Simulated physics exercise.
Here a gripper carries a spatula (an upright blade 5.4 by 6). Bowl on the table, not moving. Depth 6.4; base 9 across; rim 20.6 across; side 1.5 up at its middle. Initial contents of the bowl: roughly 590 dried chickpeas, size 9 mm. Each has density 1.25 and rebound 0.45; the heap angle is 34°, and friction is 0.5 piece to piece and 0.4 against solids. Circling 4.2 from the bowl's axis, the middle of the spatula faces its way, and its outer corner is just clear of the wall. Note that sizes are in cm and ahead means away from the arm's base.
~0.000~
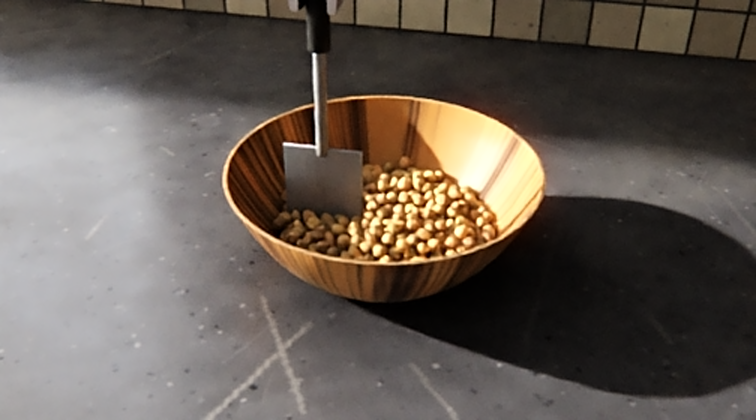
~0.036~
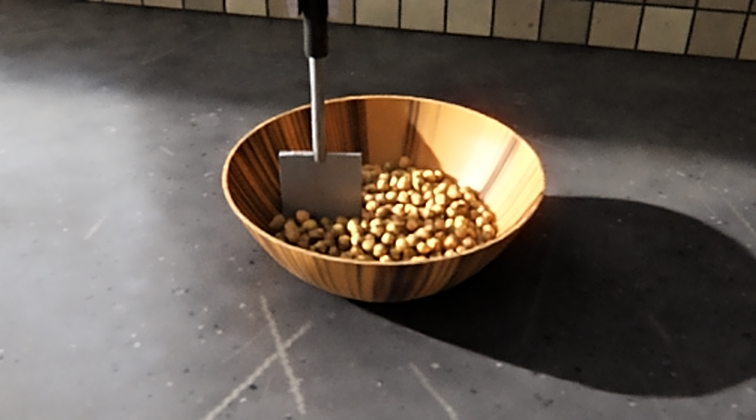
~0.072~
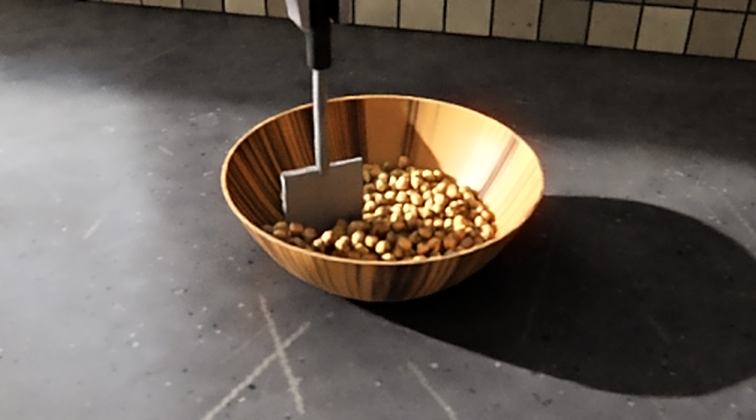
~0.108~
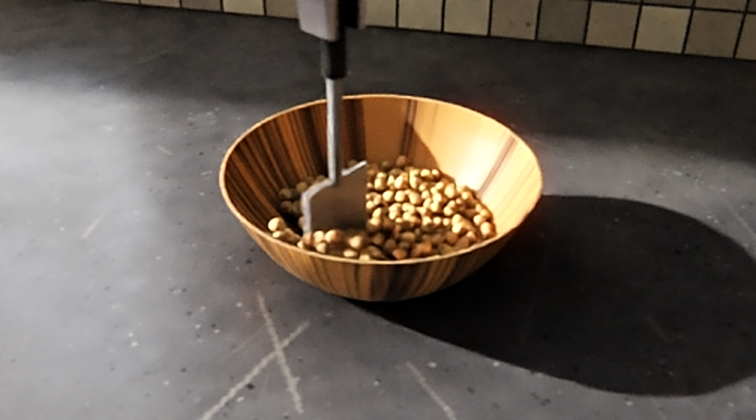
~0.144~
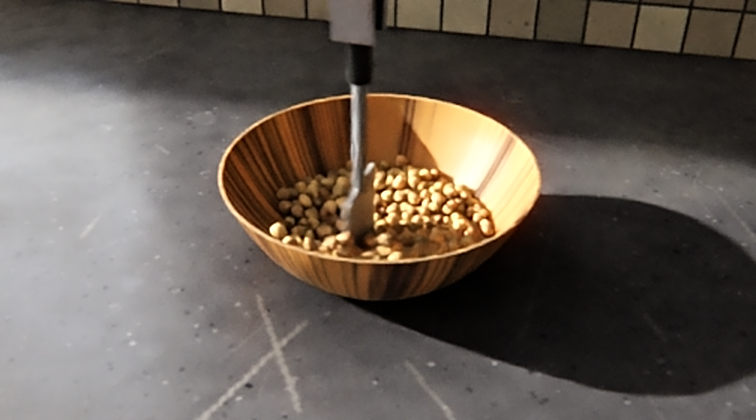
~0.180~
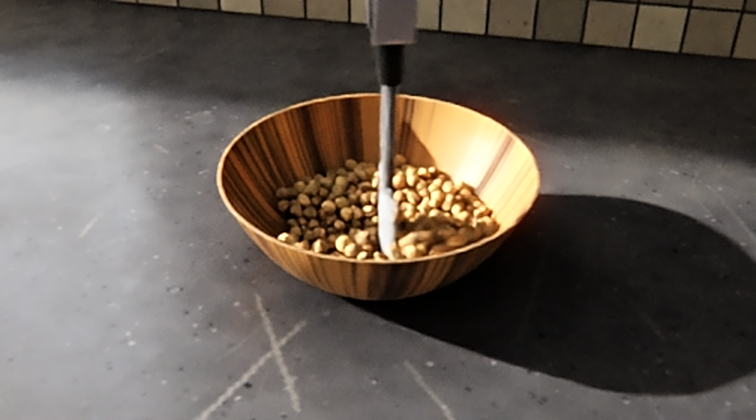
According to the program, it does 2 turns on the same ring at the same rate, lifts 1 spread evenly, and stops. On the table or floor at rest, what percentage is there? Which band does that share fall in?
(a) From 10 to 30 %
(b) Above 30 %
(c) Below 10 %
(c) Below 10 %.
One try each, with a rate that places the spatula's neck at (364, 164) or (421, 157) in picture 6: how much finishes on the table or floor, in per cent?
Well, about 0 percent the first time and about 15 percent the second.
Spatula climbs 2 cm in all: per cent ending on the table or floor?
It comes to some 5 per cent.
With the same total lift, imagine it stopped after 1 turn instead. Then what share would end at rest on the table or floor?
It would be around 5 per cent.
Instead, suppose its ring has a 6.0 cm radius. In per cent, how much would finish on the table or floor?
Some 0 percent would.
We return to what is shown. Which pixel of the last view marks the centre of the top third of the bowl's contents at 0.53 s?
About (287, 177).
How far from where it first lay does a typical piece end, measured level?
Roughly 8 cm.
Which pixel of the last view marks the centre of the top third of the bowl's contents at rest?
Centre, approx.: (362, 214).
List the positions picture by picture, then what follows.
Spatula neck at (322, 128), 0° round; upper third of the load around (389, 219), from x 280 to 490, top at y 165; 594 in the bowl, in the first frame.
Spatula neck at (319, 133), 11° round; upper third of the load around (384, 223), from x 275 to 490, top at y 165, in the second frame.
Spatula neck at (322, 146), 36° round; upper third of the load around (377, 231), from x 265 to 485, top at y 165, in the third frame.
Spatula neck at (336, 157), 60° round; upper third of the load around (381, 239), from x 270 to 485, top at y 160, in the fourth frame.
Spatula neck at (360, 163), 85° round; upper third of the load around (397, 245), from x 280 to 490, top at y 160, in the fifth frame.
Spatula neck at (388, 164), 109° round; upper third of the load around (418, 241), from x 280 to 490, top at y 160; 594 in the bowl, in the sixth frame.
After 0.53 s, 348° round, highest piece 8 above the table; 566 in the bowl, 20 on the table or floor, 8 in flight or on the tool.
After 0.88 s, 227° round, highest piece 7 above the table; 560 in the bowl, 34 on the table or floor.
After 1.25 s, 0° round, highest piece 5 above the table; 559 in the bowl, 35 on the table or floor.
After 1.95 s, 0° round, highest piece 5 above the table; 559 in the bowl, 35 on the table or floor.
At rest, 559 in the bowl, 35 on the table or floor. That is 6 % on the table or floor.
